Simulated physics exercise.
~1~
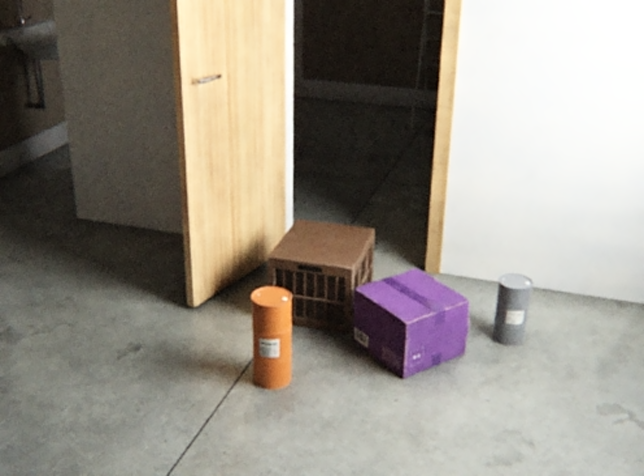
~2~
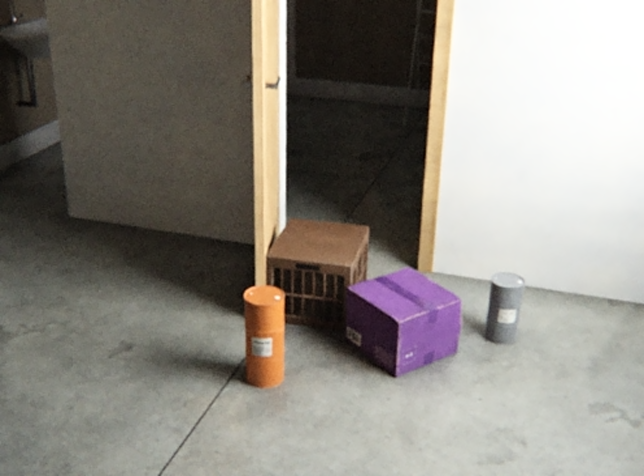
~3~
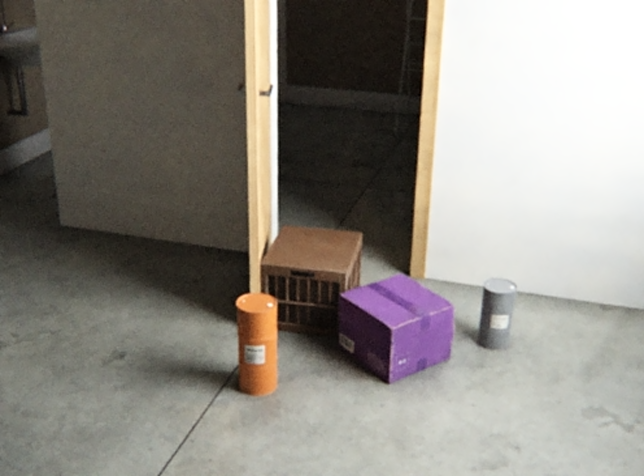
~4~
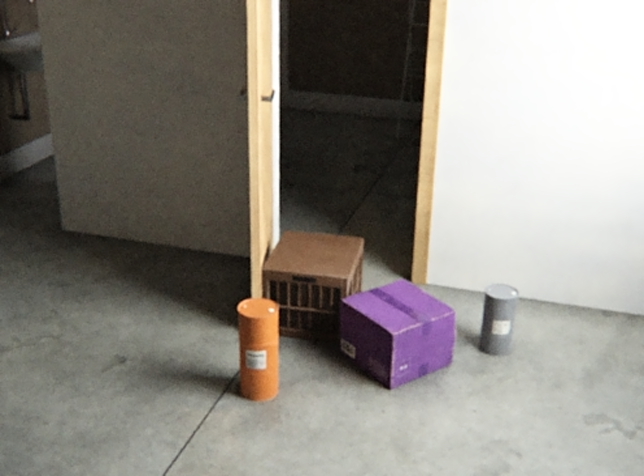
A pale wooden door swung partway toward its frame, then stopped against a brown slatted chest in the doorway and stayed ajar, while the purple box, orange canister and grey canister on the concrete floor stayed where they were.
